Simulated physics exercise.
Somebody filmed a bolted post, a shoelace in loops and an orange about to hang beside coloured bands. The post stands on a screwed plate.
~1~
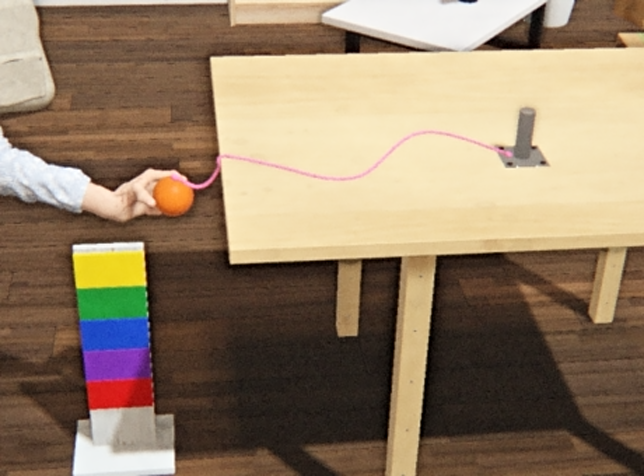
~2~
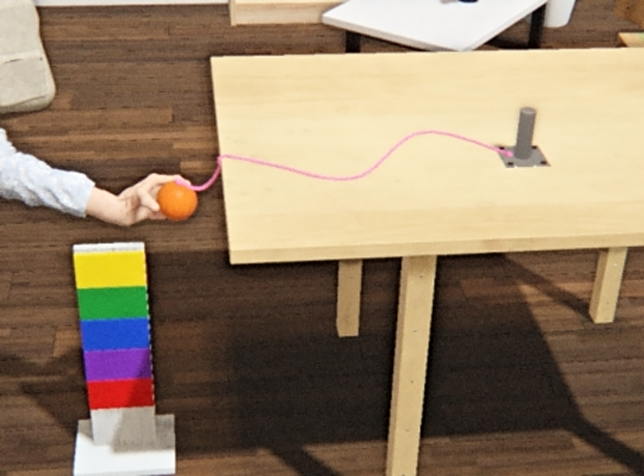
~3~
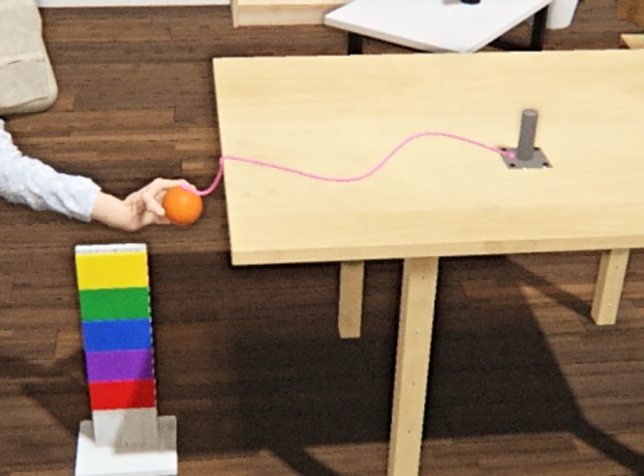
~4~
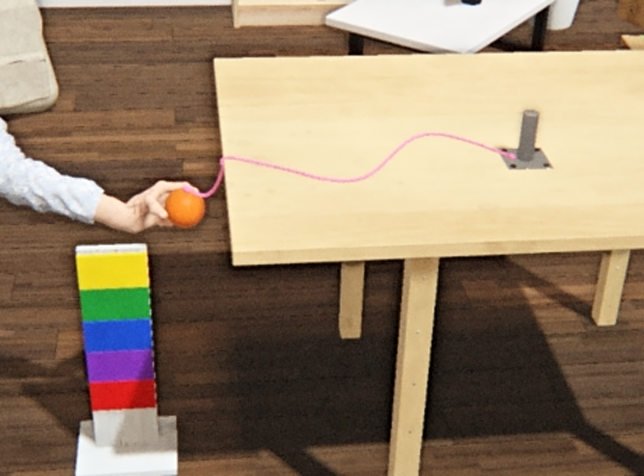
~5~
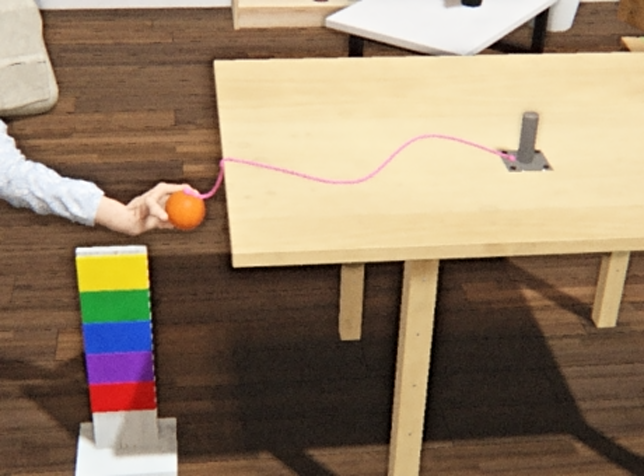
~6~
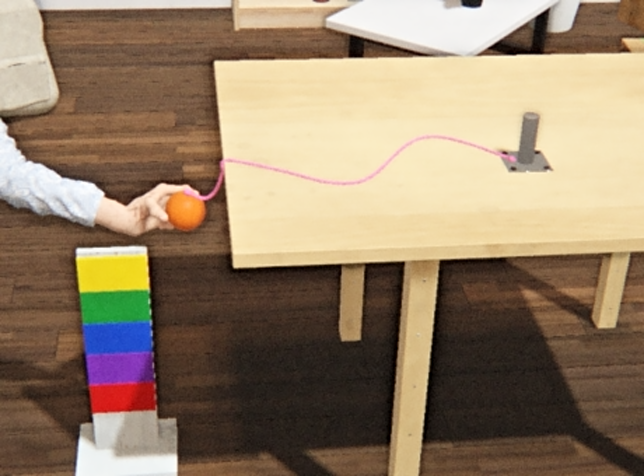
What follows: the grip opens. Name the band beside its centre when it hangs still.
Its centre hangs level with the green band.
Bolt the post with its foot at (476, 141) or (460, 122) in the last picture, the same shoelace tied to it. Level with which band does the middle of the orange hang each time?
It would be blue; blue.
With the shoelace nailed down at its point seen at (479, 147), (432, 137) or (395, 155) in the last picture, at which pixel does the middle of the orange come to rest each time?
The places are (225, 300), (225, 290) and (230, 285).
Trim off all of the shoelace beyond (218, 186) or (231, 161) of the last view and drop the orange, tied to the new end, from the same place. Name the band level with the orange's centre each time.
Taking them in turn: Yellow; none, it hangs higher.
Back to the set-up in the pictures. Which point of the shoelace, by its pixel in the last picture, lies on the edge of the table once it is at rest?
Near (296, 174).
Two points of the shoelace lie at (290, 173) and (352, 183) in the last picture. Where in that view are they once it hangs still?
About (223, 166), and the other about (279, 156).
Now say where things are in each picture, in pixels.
In the first frame, orange (173, 196); yellow (110, 271); green (112, 304); blue (115, 335); purple (118, 366); red (120, 395).
In the second frame, orange (177, 201); shoelace through (475, 142) (409, 137) (376, 167) (310, 175) (233, 157).
In the third frame, orange (182, 205).
In the fourth frame, orange (185, 207); shoelace through (477, 144) (412, 139) (378, 169) (313, 177) (236, 159).
In the fifth frame, orange (185, 210).
In the sixth frame, orange (185, 210); shoelace through (478, 147) (412, 142) (379, 171) (313, 179) (236, 161).
Soon after, orange near (198, 297); level with green.
Then, orange near (259, 298); level with green.
Further on, orange near (225, 302); level with green.
At rest, orange near (219, 301); level with green. Its middle rests at the green band.
